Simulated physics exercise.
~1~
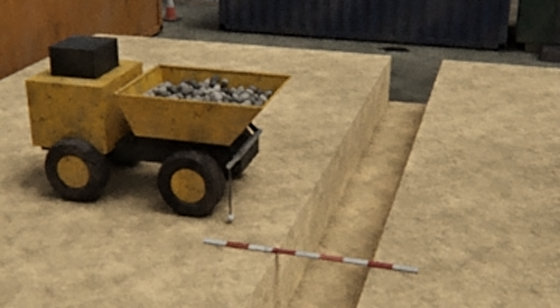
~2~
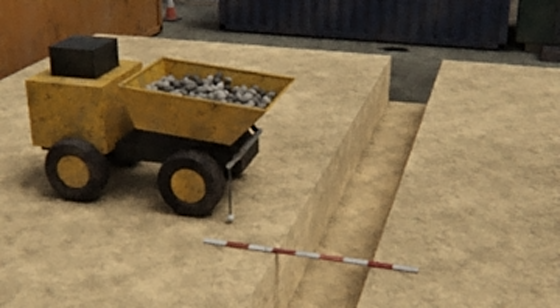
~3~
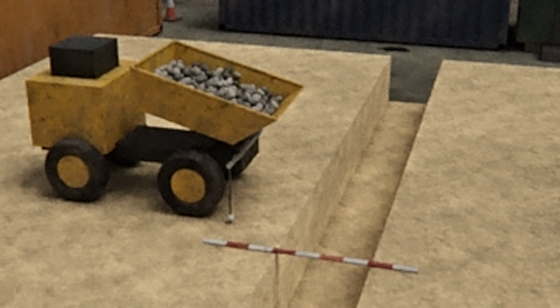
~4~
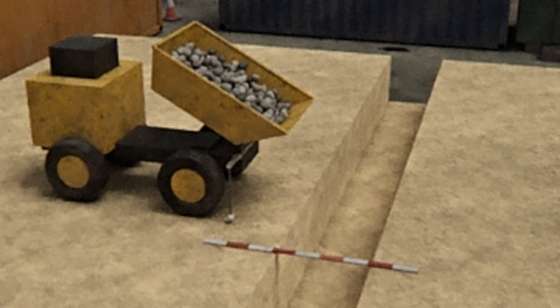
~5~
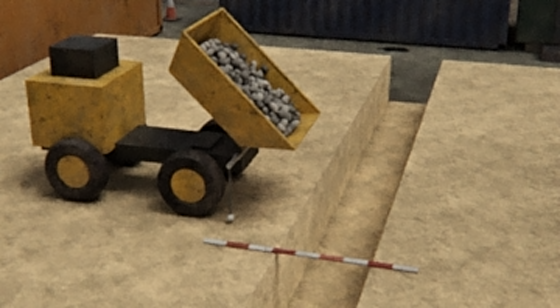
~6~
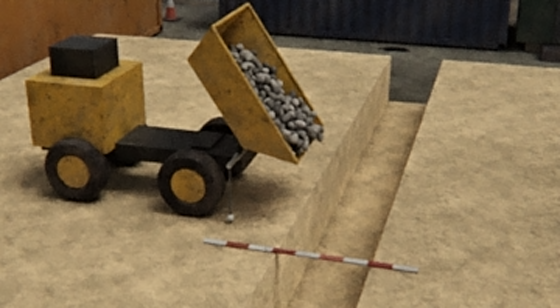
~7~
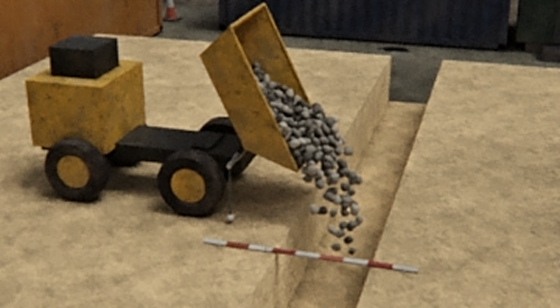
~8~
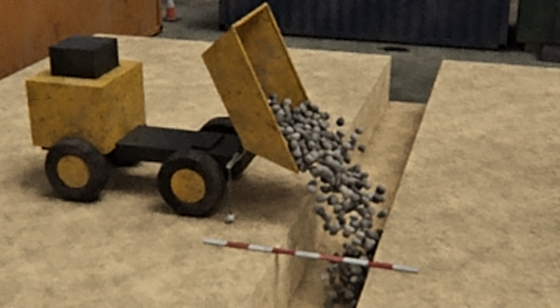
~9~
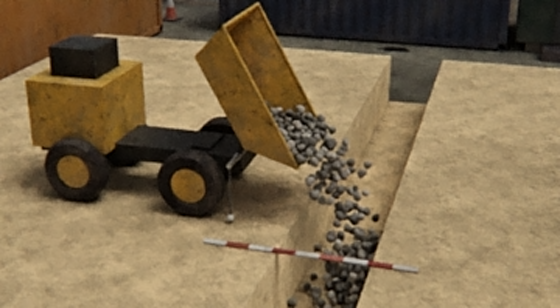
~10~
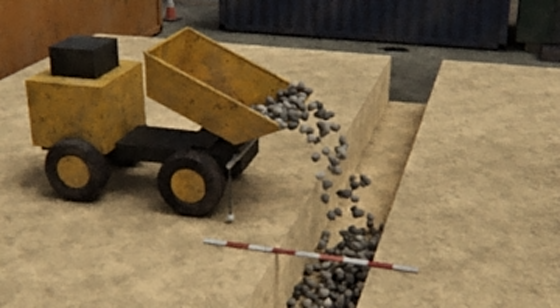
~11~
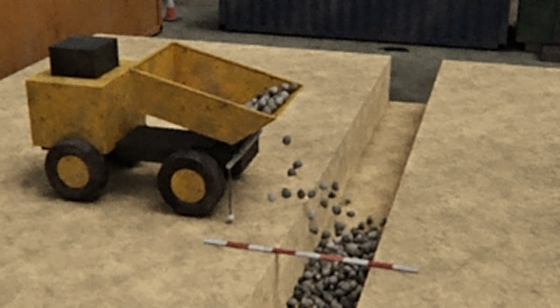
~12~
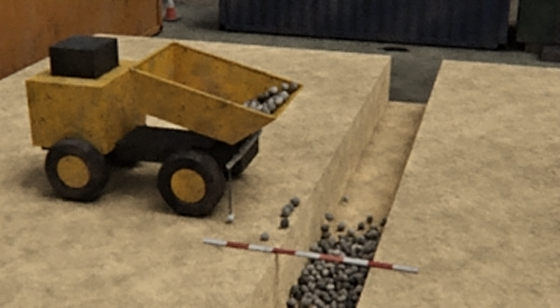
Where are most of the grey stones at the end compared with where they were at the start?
At the start the stones were all in the dumper's yellow skip. By the end most of them lay lower and to the right, in the trench, with a few left in the skip.
